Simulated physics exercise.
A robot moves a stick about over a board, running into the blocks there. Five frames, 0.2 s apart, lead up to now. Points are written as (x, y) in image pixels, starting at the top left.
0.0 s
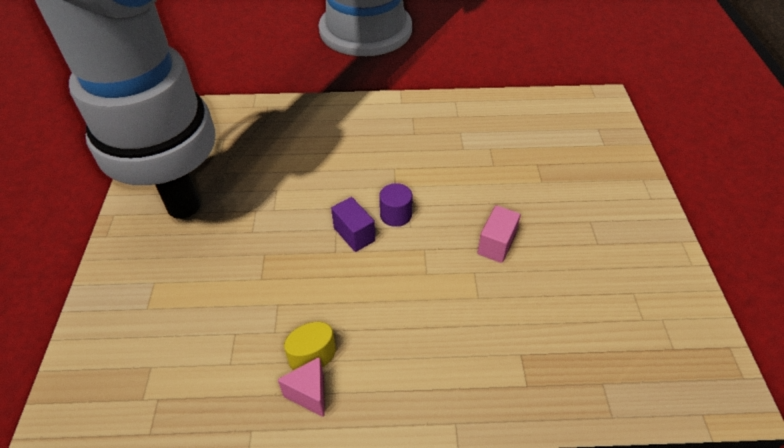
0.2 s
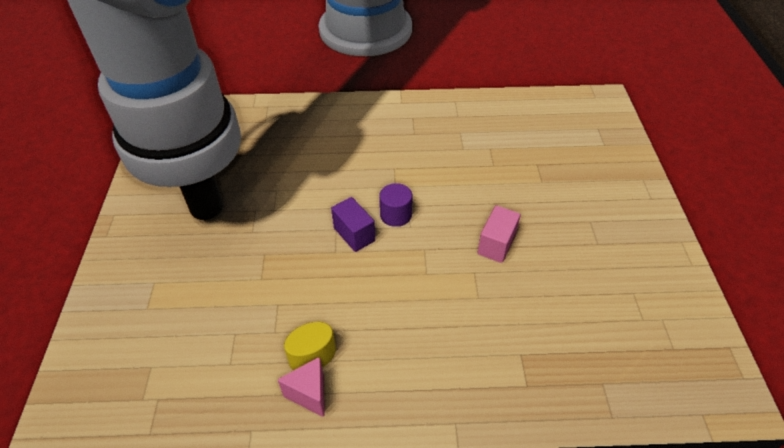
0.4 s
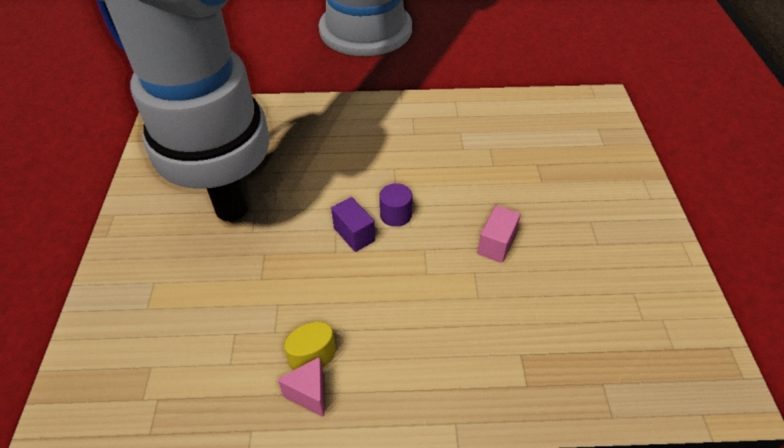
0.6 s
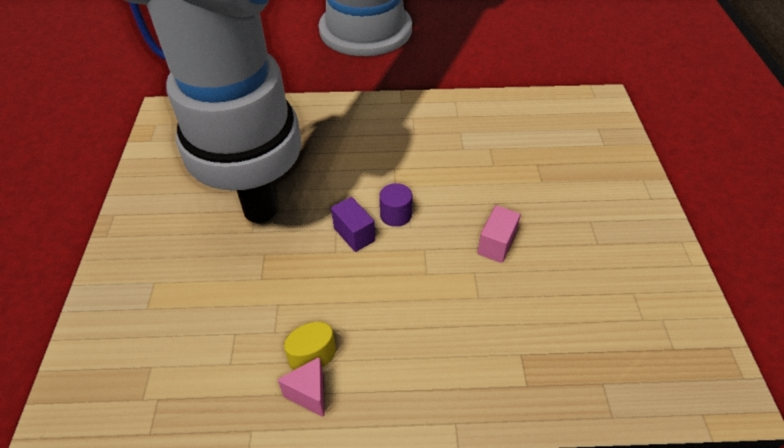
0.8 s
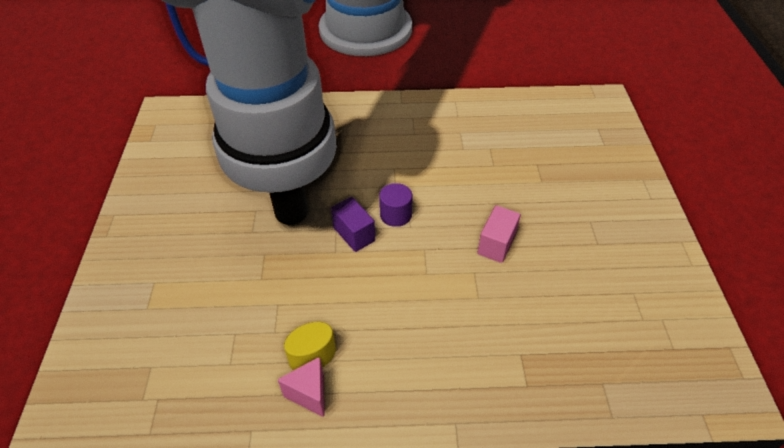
A robot arm holding a dark stick moved steadily right across the wooden board, drawing close to the purple rectangular block, while the purple, pink and yellow blocks all stayed where they were.
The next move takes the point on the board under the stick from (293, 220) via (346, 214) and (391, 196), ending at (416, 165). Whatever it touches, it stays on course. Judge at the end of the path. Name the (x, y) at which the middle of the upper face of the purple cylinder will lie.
Answer: (415, 192).
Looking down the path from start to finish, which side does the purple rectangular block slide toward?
Well, taking the path from its start to its end as straight ahead, the purple rectangular block moves to the right.
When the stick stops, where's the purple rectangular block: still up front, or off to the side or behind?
Slid off.
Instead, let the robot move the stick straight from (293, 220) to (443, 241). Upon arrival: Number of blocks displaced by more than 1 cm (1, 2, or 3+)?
I expect two blocks to move.
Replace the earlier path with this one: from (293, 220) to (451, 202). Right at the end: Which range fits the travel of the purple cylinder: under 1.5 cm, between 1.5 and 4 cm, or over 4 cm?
Answer: More than 4 cm.
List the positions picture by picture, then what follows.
In the first picture, lower end of the stick (184, 207), tops of blocks, purple rectangular block (352, 213), purple cylinder (396, 194).
In the second picture, stick (207, 208), blocks as before.
In the third picture, stick (232, 209), blocks as before.
In the fourth picture, stick (260, 211), blocks as before.
In the fifth picture, stick (291, 213), purple rectangular block (352, 213), purple cylinder (396, 194).
The first path, step by step. One third of the way, stick (346, 207); purple rectangular block (364, 218).
Two thirds of the way, stick (392, 189); purple rectangular block (368, 219), turned 20° clockwise; purple cylinder (415, 192).
At the end, stick (417, 158); purple rectangular block (368, 219), turned 20° clockwise; purple cylinder (415, 192).
